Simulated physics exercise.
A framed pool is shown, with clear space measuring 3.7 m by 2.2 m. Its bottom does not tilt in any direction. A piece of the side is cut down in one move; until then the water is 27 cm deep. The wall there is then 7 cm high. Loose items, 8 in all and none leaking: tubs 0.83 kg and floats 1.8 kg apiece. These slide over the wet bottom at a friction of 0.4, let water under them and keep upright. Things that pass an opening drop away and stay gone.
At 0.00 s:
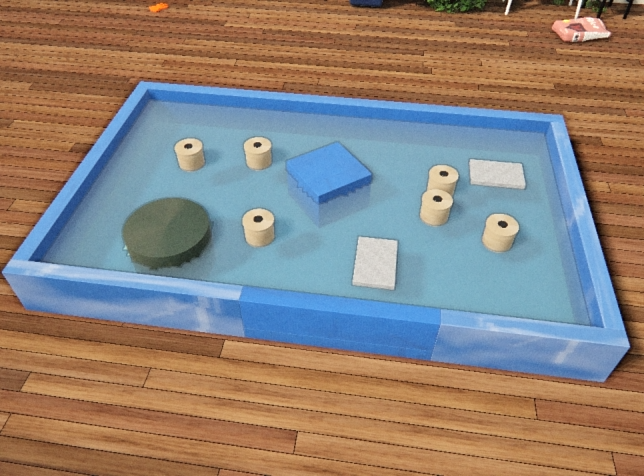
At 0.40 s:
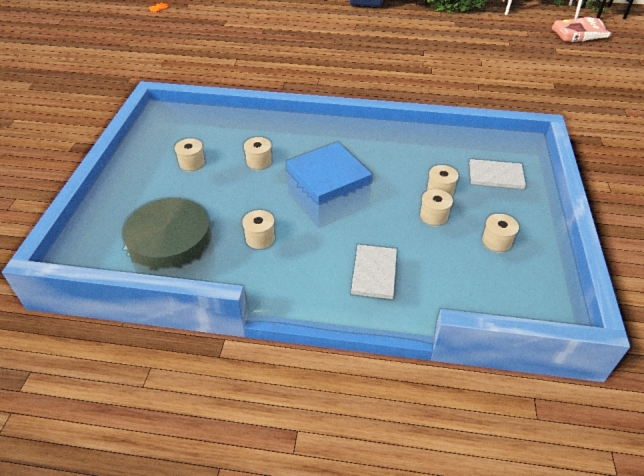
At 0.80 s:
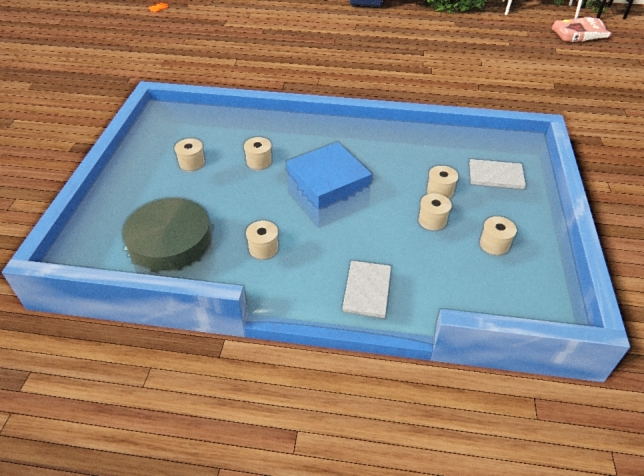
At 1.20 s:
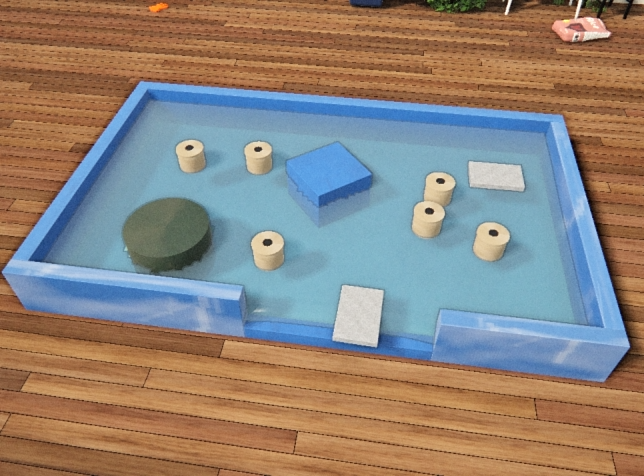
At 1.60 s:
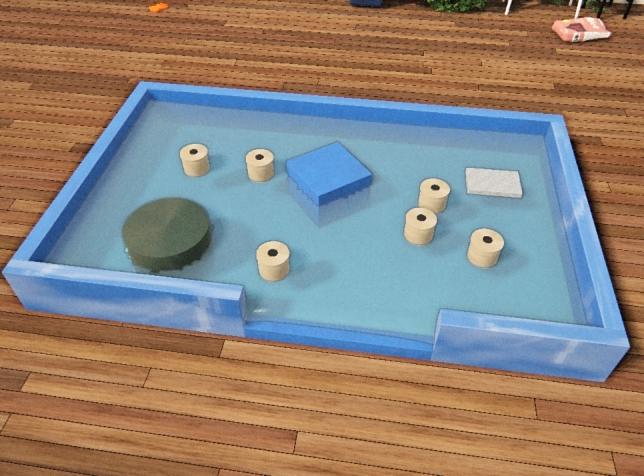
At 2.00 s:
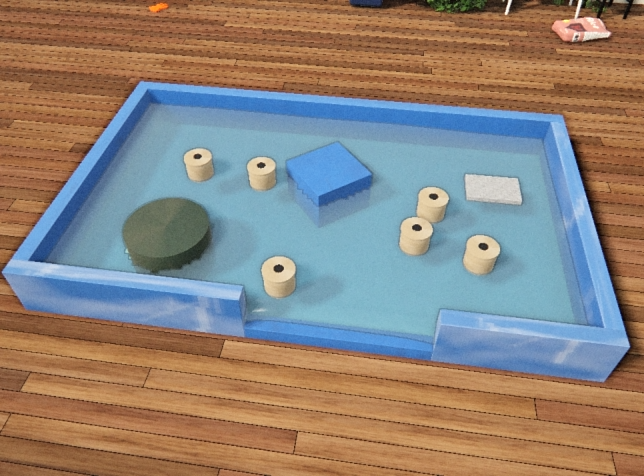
A section of the blue pool's front wall dropped down, and a white slab floated through the gap and out of view, while the pale tubs and the other white slab drifted slowly toward the front.
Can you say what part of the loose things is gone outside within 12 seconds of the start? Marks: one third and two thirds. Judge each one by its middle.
Looks like it reaches two thirds.
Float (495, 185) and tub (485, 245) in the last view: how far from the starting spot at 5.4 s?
Taking them in the order asked, 40 cm and then 80 cm.
After 2.8 s 2 of 8 are out; 6 afloat.
After 5.4 s 3 of 8 are out; 5 afloat.
After 8.0 s 6 of 8 are out; 2 afloat.
After 12.0 s 6 of 8 are out; 2 afloat.
